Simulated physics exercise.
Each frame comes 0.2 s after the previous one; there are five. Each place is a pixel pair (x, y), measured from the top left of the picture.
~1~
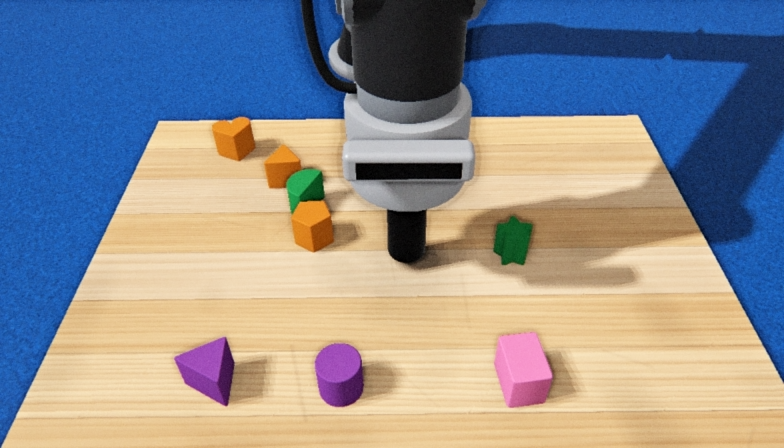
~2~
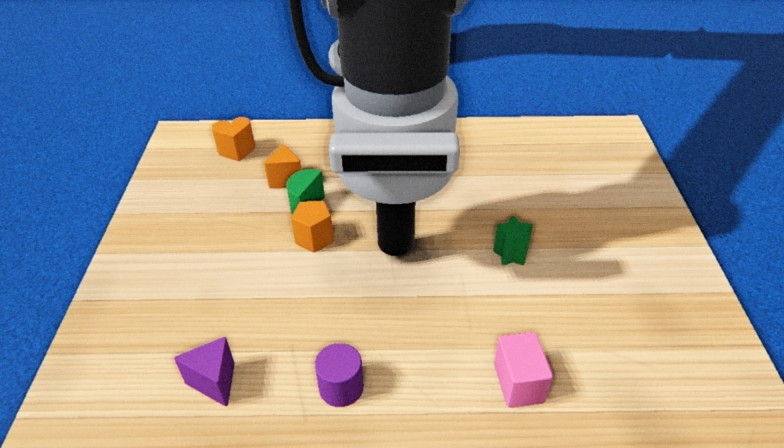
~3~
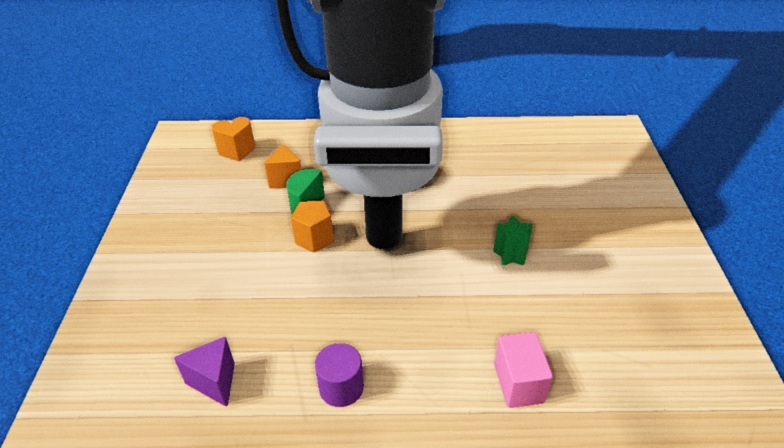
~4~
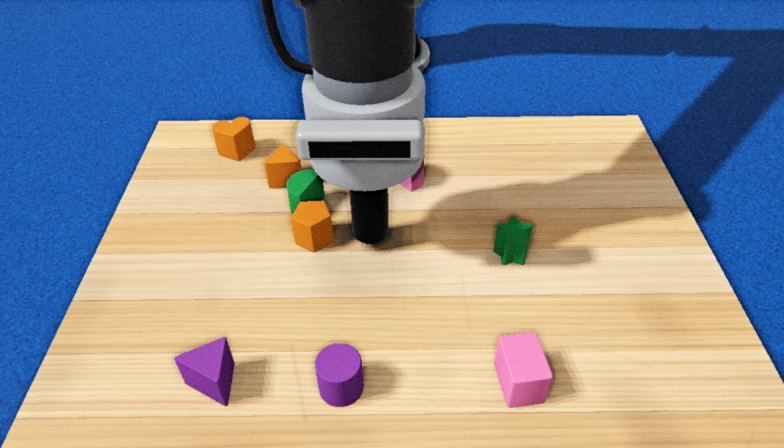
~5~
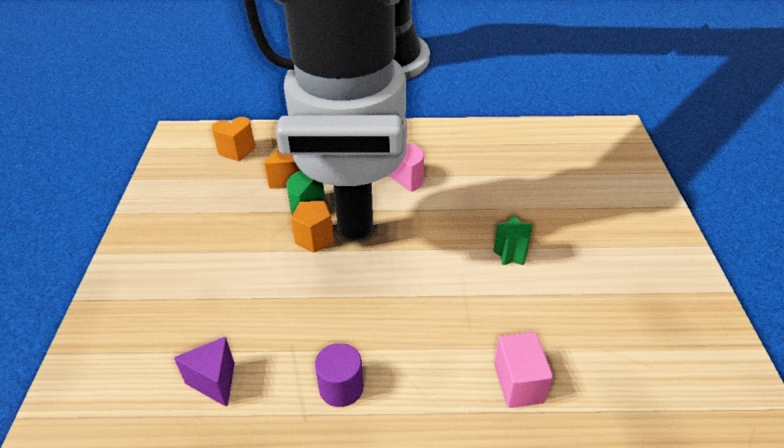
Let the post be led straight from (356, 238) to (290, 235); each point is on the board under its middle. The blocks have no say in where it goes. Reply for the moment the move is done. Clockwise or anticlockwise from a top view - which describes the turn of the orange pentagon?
Spin direction: Clockwise.
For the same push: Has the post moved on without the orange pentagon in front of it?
No - that is not the case.
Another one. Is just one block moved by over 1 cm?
I'd say yes.
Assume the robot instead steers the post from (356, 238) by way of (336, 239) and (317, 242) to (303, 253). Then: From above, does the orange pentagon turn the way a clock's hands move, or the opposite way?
Rotation: Clockwise.
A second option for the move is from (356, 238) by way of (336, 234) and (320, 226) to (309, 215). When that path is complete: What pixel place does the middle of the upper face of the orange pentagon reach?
I predict (281, 209).
What follows on the original path. Halfway along, post at (321, 228); orange pentagon at (283, 209), turned 15° clockwise.
At the end, post at (288, 226); green half-round block still; orange pentagon at (251, 205), turned 25° clockwise.
